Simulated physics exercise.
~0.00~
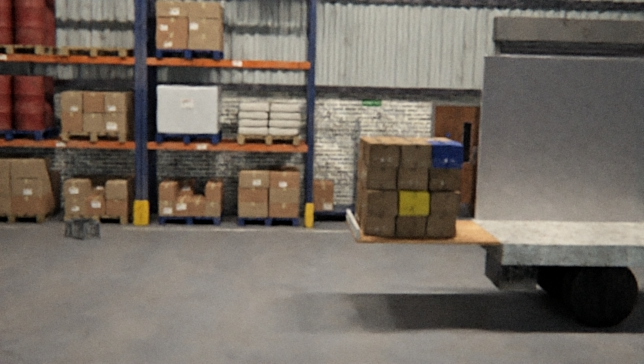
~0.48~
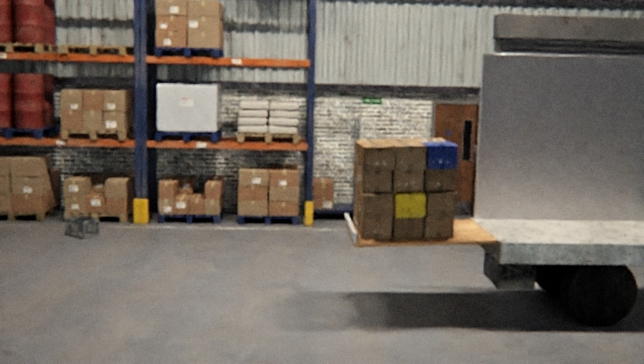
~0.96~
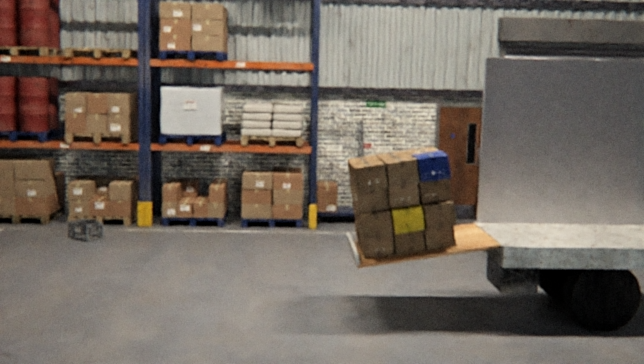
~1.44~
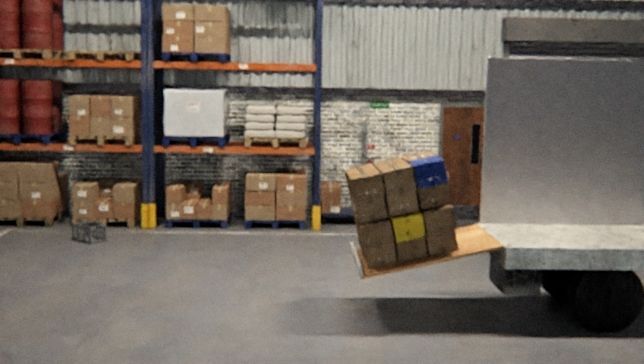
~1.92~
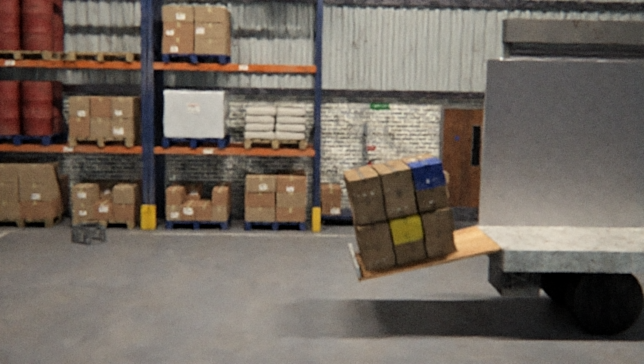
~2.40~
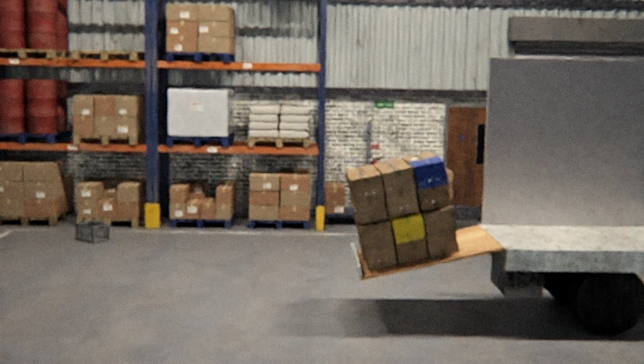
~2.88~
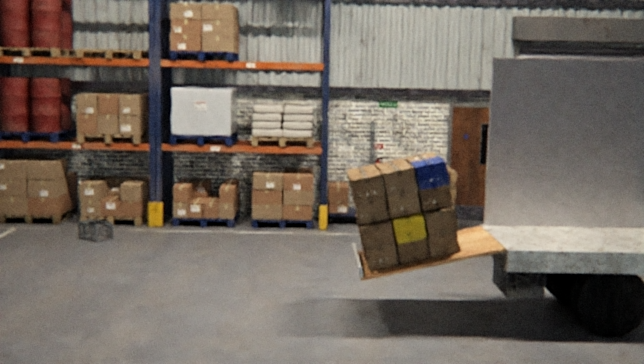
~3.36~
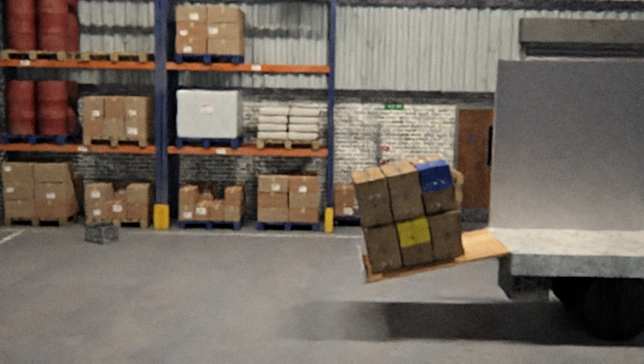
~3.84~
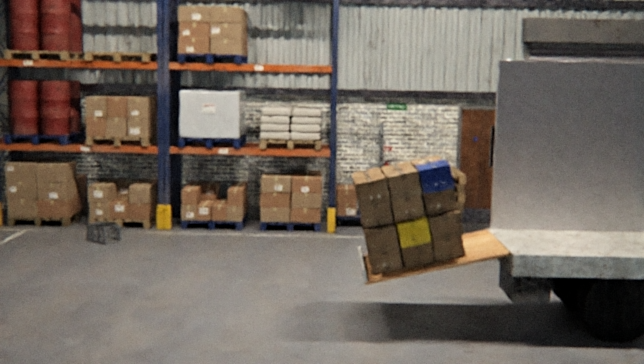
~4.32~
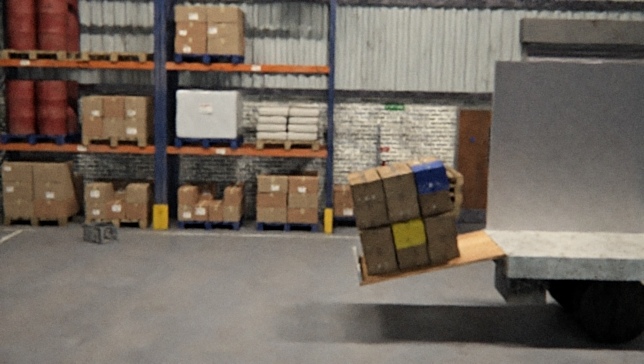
In a warehouse with tall storage racks, a stack of brown cartons, one blue and one yellow among them, sat on a platform behind a lorry. The platform tilted down to the left and stopped, and the leaning stack stayed aboard.
